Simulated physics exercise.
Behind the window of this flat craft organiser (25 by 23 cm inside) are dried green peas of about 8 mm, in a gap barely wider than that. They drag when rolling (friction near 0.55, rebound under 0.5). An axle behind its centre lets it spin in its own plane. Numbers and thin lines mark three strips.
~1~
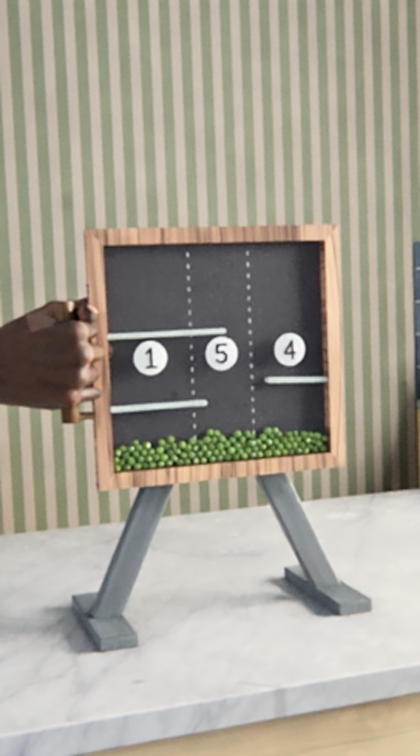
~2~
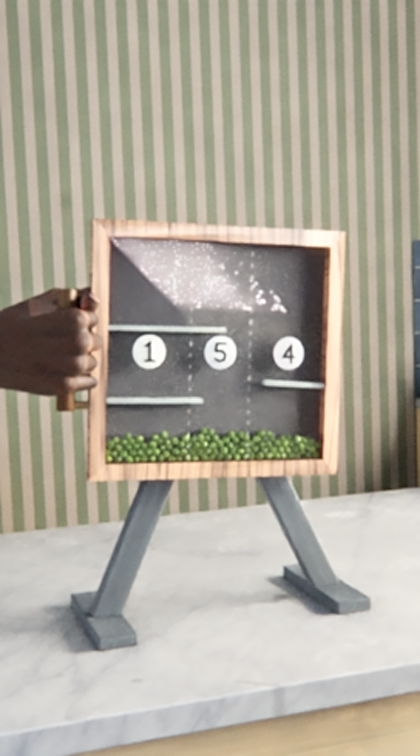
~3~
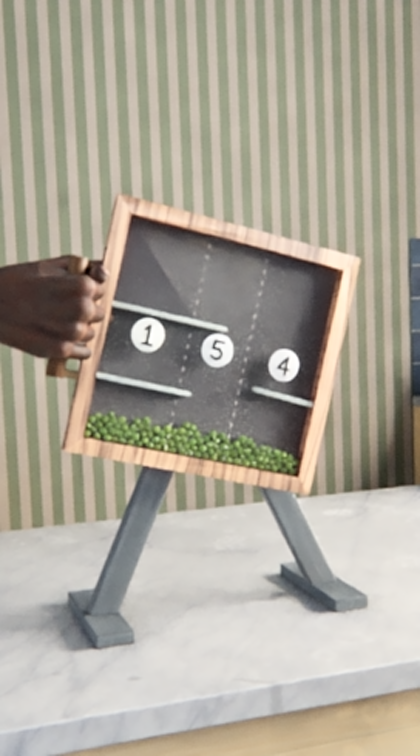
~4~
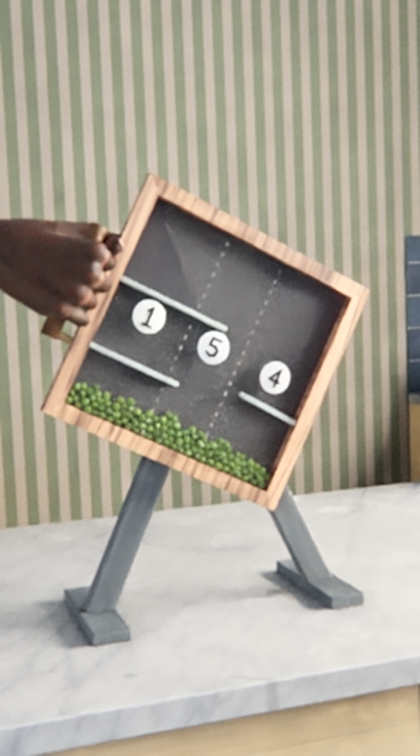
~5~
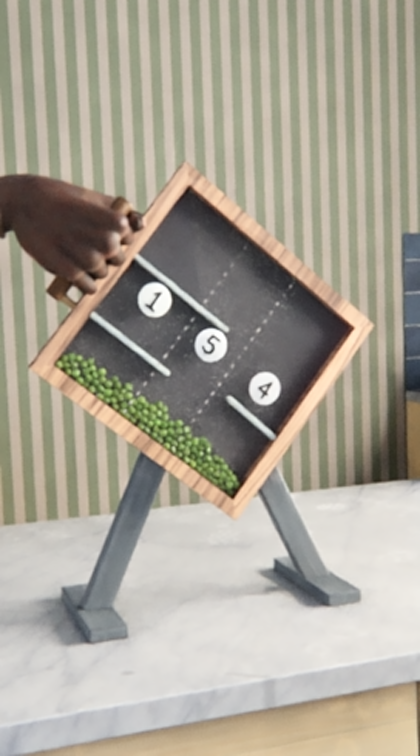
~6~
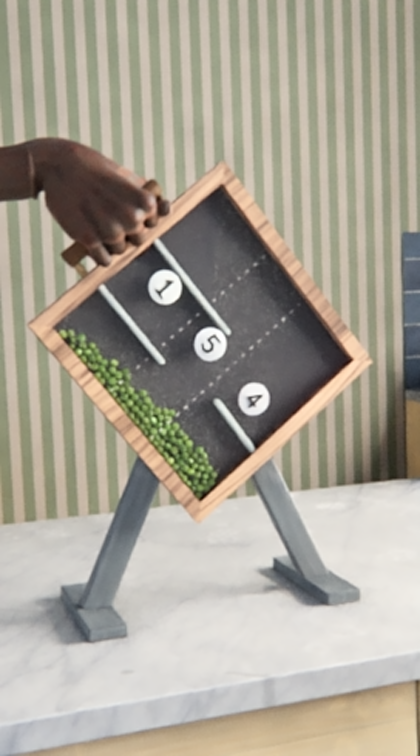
A wood-framed square panel turning clockwise on a grey stand, a hand gripping its left side, green beads shifting inside.
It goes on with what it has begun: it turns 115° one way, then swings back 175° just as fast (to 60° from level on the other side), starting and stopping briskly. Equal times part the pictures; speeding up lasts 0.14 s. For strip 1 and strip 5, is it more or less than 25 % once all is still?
No. 1: More, no. 5: Less than 25 %.
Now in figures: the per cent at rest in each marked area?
Strip 1: 85; strip 4: 0; strip 5: 15.
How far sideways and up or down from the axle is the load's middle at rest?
Some 4 cm right and 10 cm below.
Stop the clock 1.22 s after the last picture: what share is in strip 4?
About 100 per cent.
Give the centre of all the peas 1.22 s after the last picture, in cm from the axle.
Some 4 cm right and 11 cm below.
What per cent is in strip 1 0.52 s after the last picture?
Roughly 5 per cent.
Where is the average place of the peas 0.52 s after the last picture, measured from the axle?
About 10 cm left and 3 cm below.
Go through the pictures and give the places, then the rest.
Level; about 110 peas; peas centred (222, 448); top one (210, 433); no. 1 (150, 358), no. 4 (290, 350), no. 5 (222, 354), in the first frame.
Turned 4° clockwise; peas centred (215, 448); top one (128, 436), in the second frame.
Turned 15° clockwise; peas centred (194, 444); top one (111, 415); wall ends (224, 329), (255, 390), (188, 394), in the third frame.
Turned 28° clockwise; peas centred (172, 435); top one (84, 386), in the fourth frame.
Turned 40° clockwise; peas centred (156, 424); top one (72, 357), in the fifth frame.
Turned 53° clockwise; peas centred (150, 420); top one (71, 333); no. 1 (165, 287), no. 4 (254, 399), no. 5 (210, 344), in the sixth frame.
Then, 0.52 s later than the last picture, it stands 115° clockwise; the peas' middle is 10 cm left of and 3 cm below the centre; no. 1, 5 %, no. 4, 85 %, no. 5, 15 %.
Then, 1.22 s later than the last picture, it stands 27° clockwise; the peas' middle is 4 cm right of and 11 cm below the centre; no. 4, 100 %.
Then, 1.92 s later than the last picture, it stands 60° anticlockwise; the peas' middle is 5 cm right of and 10 cm below the centre; no. 1, 75 %, no. 4, 5 %, no. 5, 25 %.
At rest 2.3 s after the last picture, it stands 60° anticlockwise; no. 1, 85 %, no. 4, 0 %, no. 5, 15 %.
